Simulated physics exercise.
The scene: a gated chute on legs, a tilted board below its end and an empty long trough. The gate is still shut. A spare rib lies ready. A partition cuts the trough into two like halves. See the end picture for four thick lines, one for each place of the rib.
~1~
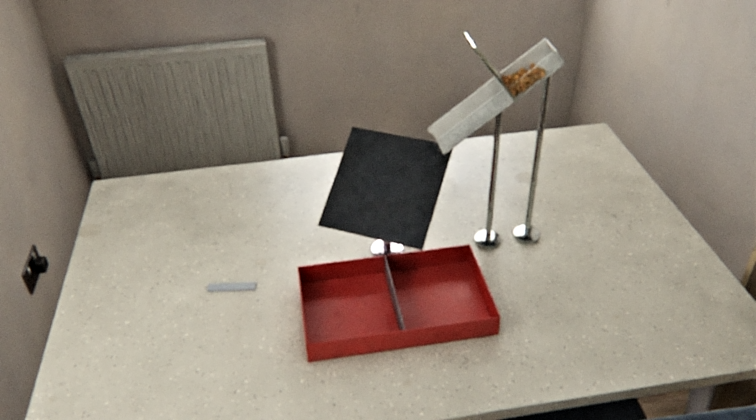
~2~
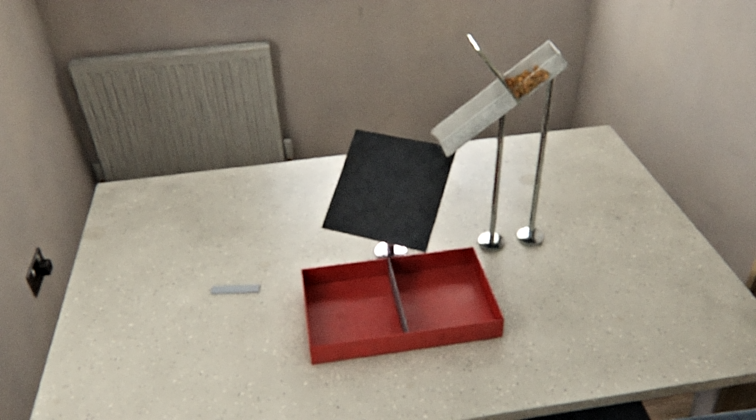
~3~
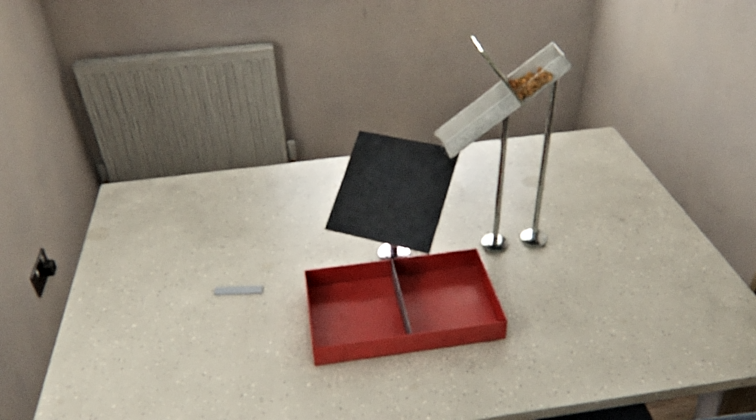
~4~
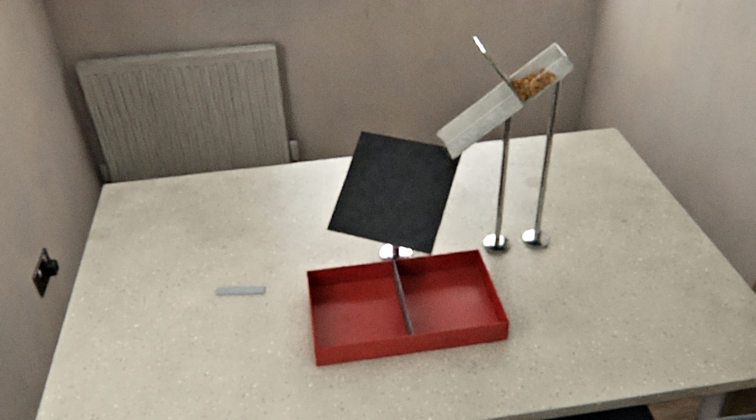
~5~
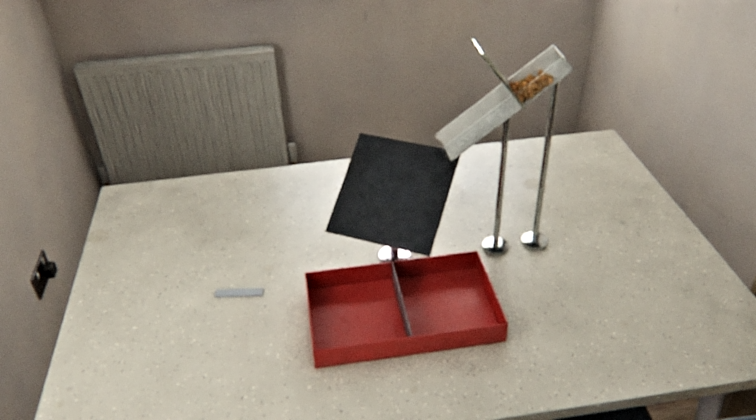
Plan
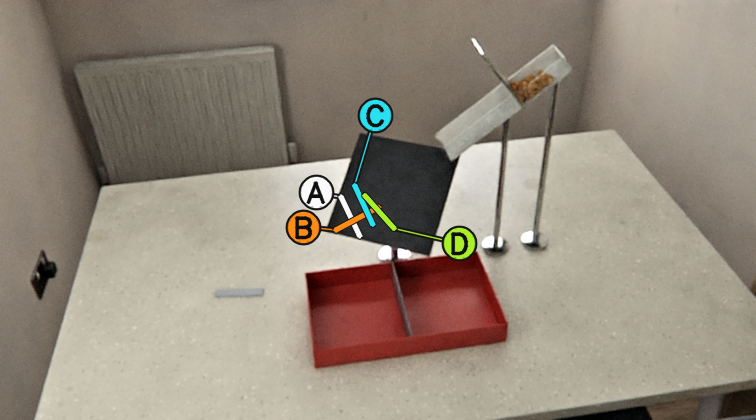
Pale table holding a divided red tray, a tilted black board and a raised chute of brown beads, all staying still as the view shifts slightly.
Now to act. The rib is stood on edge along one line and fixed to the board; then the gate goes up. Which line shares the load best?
The answer is line D.
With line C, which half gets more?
Left.
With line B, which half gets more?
Left.
On the marked copy, line A from (341, 196) to (359, 236); line B from (378, 207) to (335, 230); line C from (354, 185) to (372, 224); line D from (364, 195) to (394, 228).
For line A, of what is caught, nearly all in the left half, a stray few in the right.
For line B, of what is caught, all in the left half, none in the right.
For line C, of what is caught, nearly all in the left half, a stray few in the right.
For line D, of what is caught, about a third in the left half, about two thirds in the right.
